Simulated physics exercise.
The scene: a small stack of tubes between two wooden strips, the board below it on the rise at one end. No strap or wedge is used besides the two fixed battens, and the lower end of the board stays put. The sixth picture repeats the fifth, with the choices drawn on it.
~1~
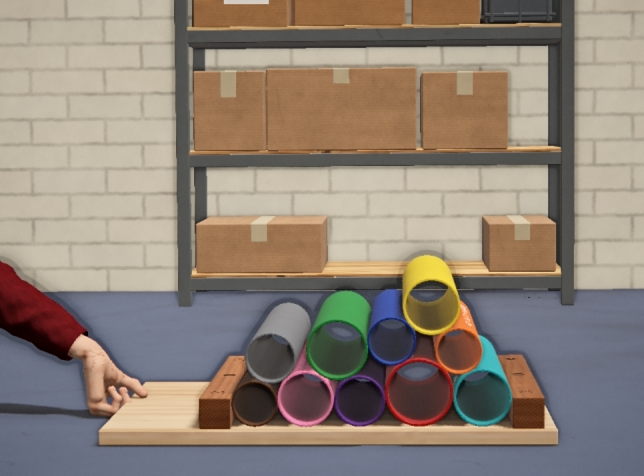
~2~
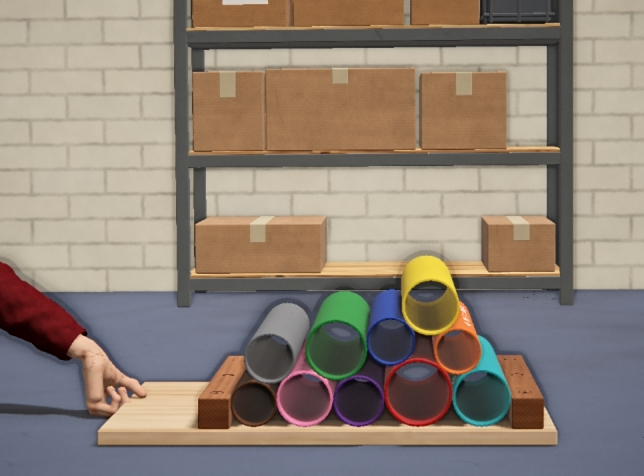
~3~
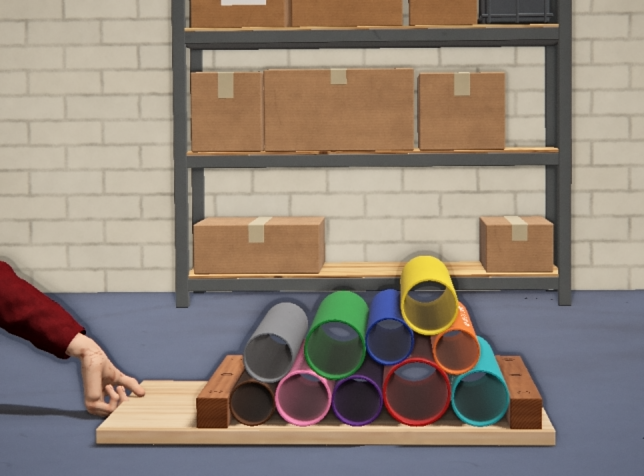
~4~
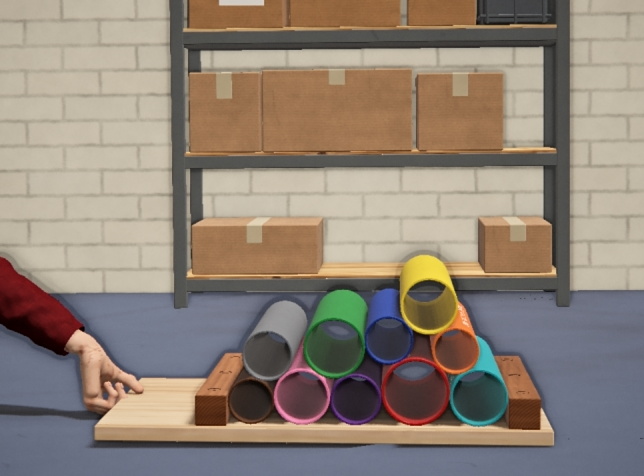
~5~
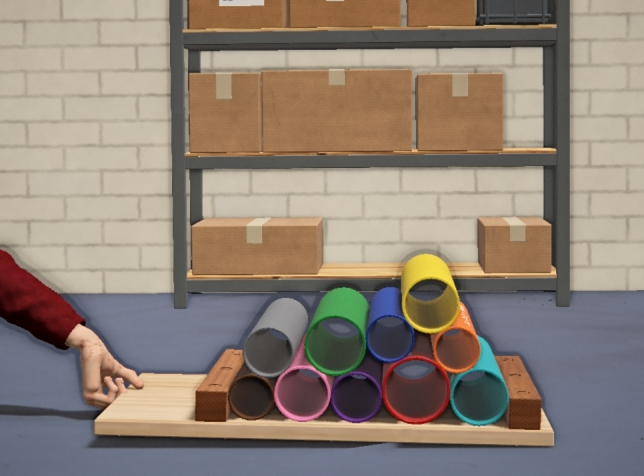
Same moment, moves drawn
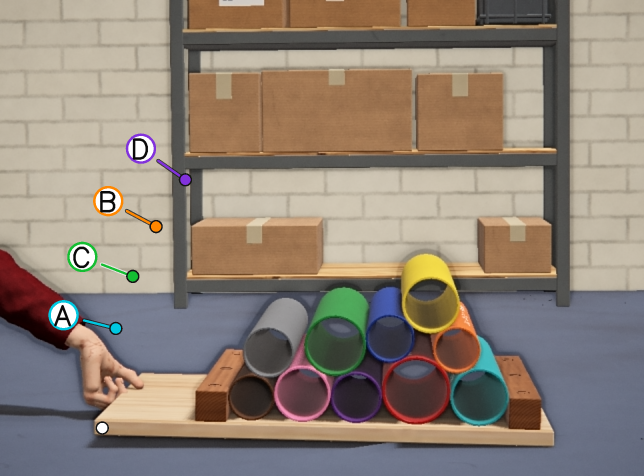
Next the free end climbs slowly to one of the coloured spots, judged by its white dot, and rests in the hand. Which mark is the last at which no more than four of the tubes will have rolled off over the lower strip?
Up to D.
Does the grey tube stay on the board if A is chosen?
Yes.
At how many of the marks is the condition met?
The number is four.
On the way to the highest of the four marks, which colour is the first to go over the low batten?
It is the orange one.
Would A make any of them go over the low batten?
No.
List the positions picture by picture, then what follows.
The first picture shows blue tube (392, 341); orange tube (459, 351); yellow tube (432, 306).
The second picture shows yellow tube (431, 306); board (332, 397).
The third picture shows board (331, 396); brown tube (252, 403); turquoise tube (480, 398).
The fourth picture shows board (329, 395); brown tube (251, 401); pink tube (302, 397).
The fifth picture shows board (329, 392); brown tube (251, 397); pink tube (303, 394).
On the marked copy, A at (116, 328); B at (156, 226); C at (133, 276); D at (185, 180); the white dot at (102, 428).
Following D. Soon after the start, board at 20°.
Later, board at 35°.
In the end, board at 35°, four over the low batten (green, blue, orange, yellow).
As for the rest, A none over the low batten; B four over the low batten (green, blue, orange, yellow); C none over the low batten.
